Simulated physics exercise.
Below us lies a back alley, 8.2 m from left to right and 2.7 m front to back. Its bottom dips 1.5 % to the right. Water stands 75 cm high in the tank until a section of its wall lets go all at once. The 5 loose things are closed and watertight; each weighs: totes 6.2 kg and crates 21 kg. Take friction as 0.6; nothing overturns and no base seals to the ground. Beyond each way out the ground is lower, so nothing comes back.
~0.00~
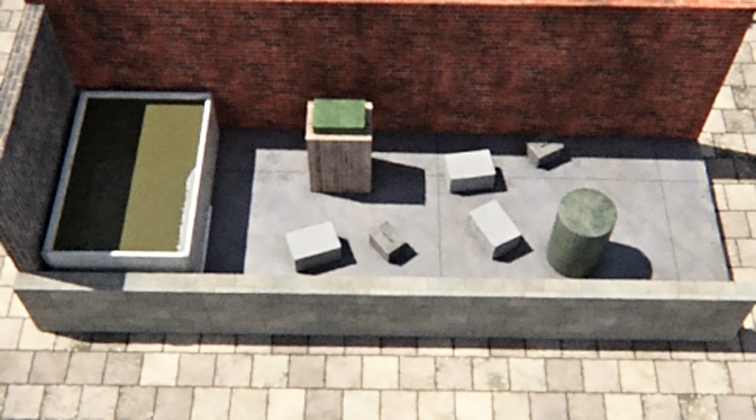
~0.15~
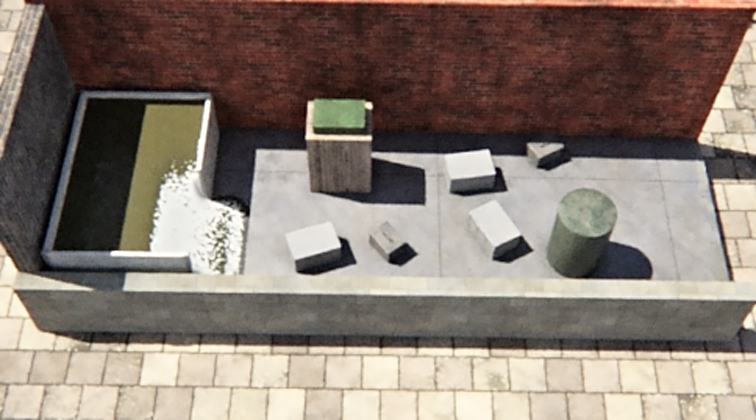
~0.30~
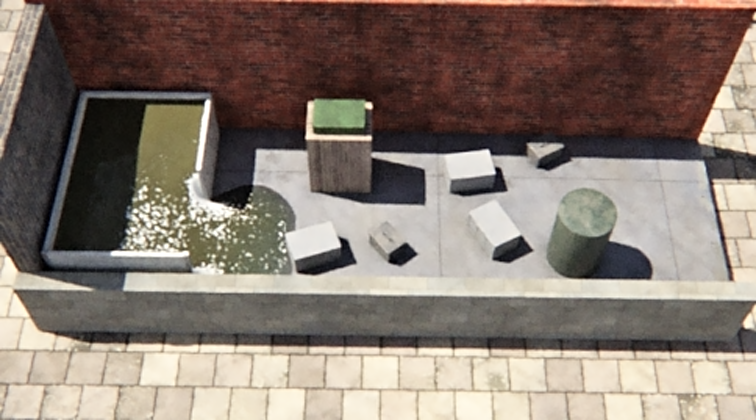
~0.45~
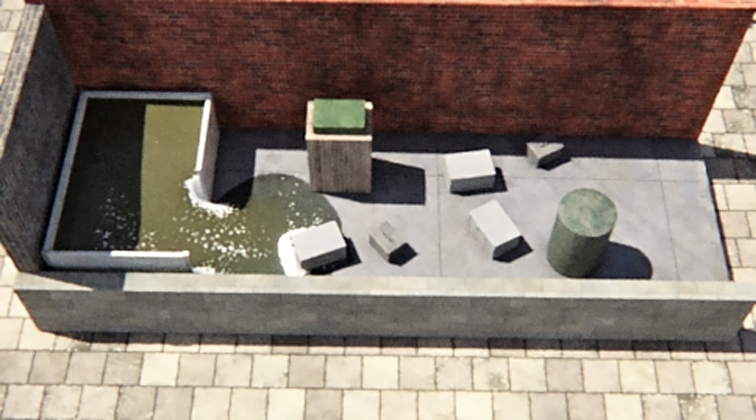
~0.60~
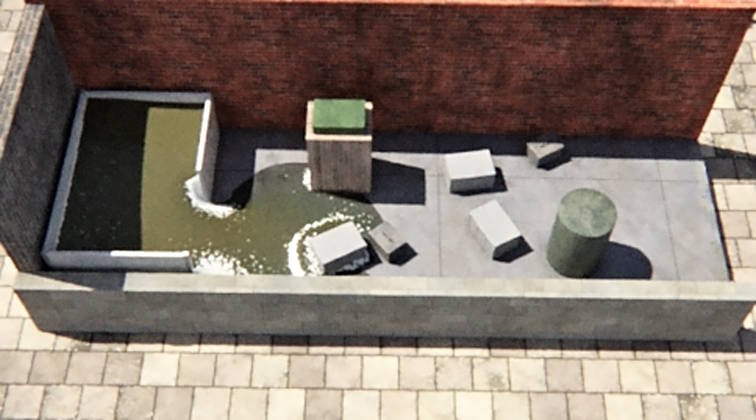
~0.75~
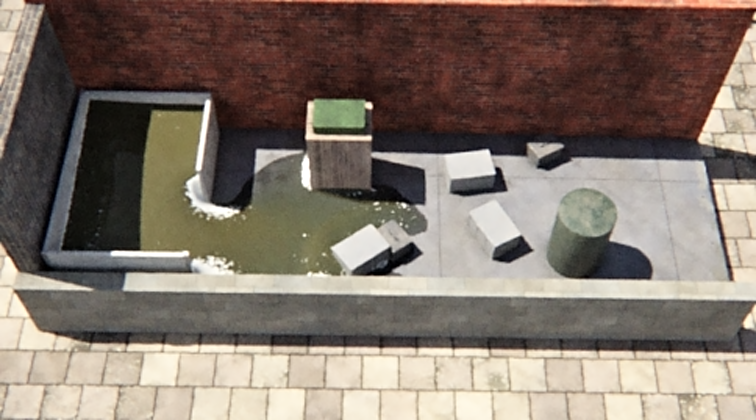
At the start, murky water sits inside a walled tank at the left of a back alley, with pale blocks scattered on dry ground. Water bursts through the tank's right side and spreads rightward, foaming around the nearest block, then pushes that block right against a smaller grey one, which shifts slightly.
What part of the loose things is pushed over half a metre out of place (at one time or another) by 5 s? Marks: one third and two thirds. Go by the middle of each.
That comes to at least two thirds.
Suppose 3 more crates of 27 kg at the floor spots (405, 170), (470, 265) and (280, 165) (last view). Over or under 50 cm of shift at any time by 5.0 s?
In that order: Less, over, under.
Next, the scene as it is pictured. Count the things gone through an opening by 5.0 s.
4 of them.
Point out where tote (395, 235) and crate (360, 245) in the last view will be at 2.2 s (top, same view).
Near (529, 206) and (542, 267).
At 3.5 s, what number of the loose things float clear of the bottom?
I count 4.
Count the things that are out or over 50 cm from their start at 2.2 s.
By then 4.
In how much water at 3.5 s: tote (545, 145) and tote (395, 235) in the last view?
About 18 and 13 cm.
After 1.1 s 2 of 5 are over 50 cm from their spots; 0 afloat.
After 2.2 s 4 of 5 are over 50 cm from their spots; 2 afloat.
After 3.5 s 5 of 5 are over 50 cm from their spots; 4 afloat.
After 5.0 s 5 of 5 are over 50 cm from their spots, and 5 have been at some point; 1 afloat.
